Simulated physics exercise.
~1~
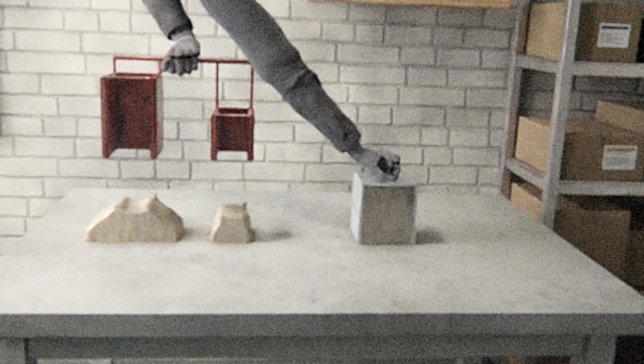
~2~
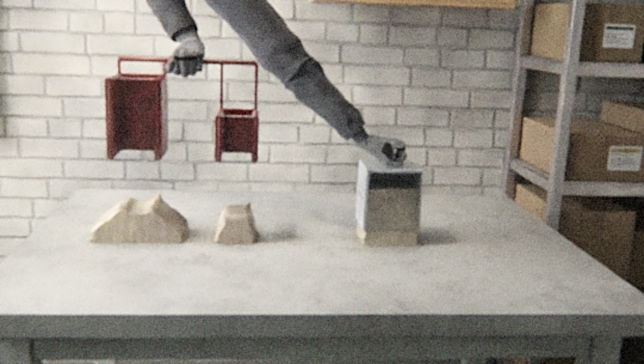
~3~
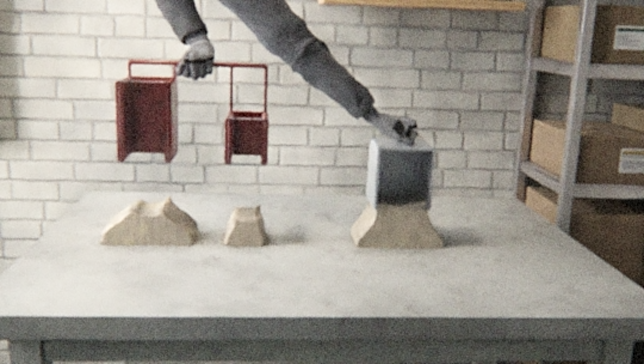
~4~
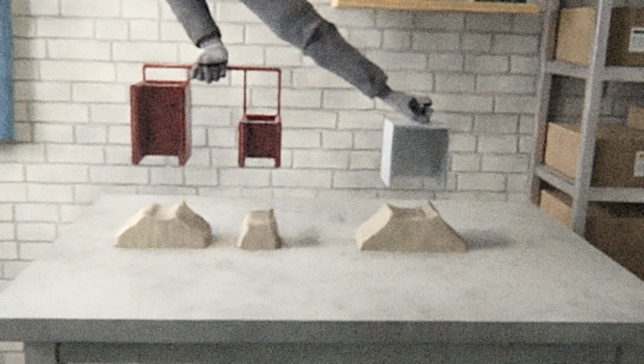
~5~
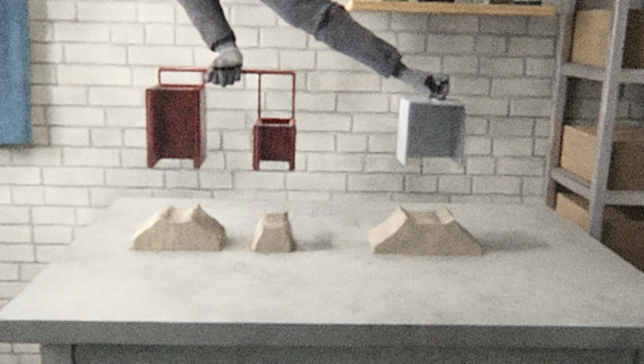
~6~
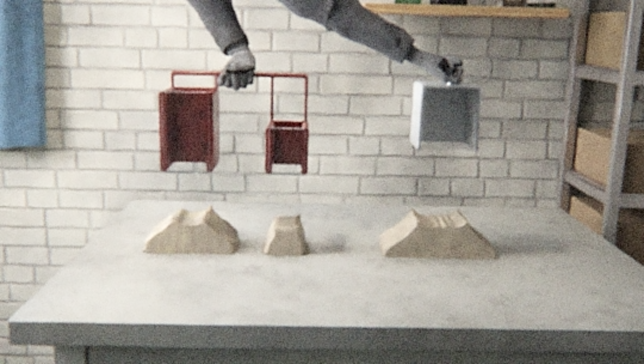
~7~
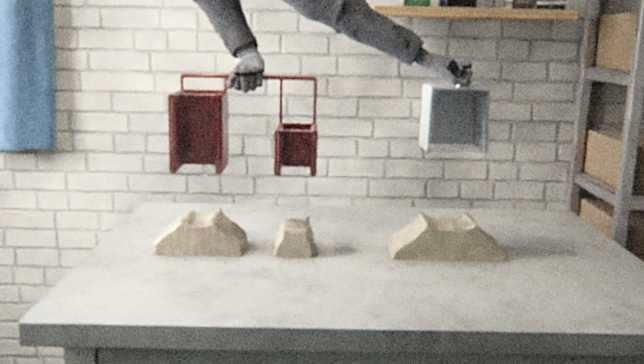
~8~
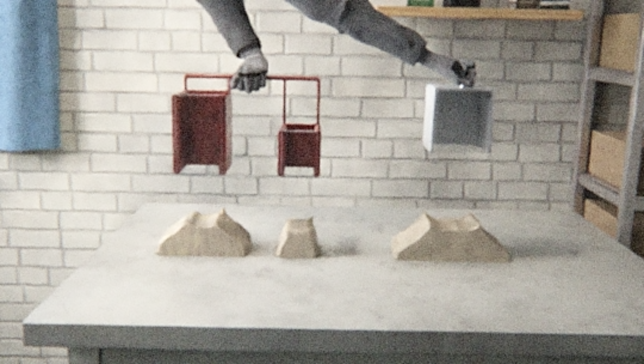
Grey box mould being lifted by a gloved hand off pale mix, which slumps into a low, wide-based mound beside two smaller ones.
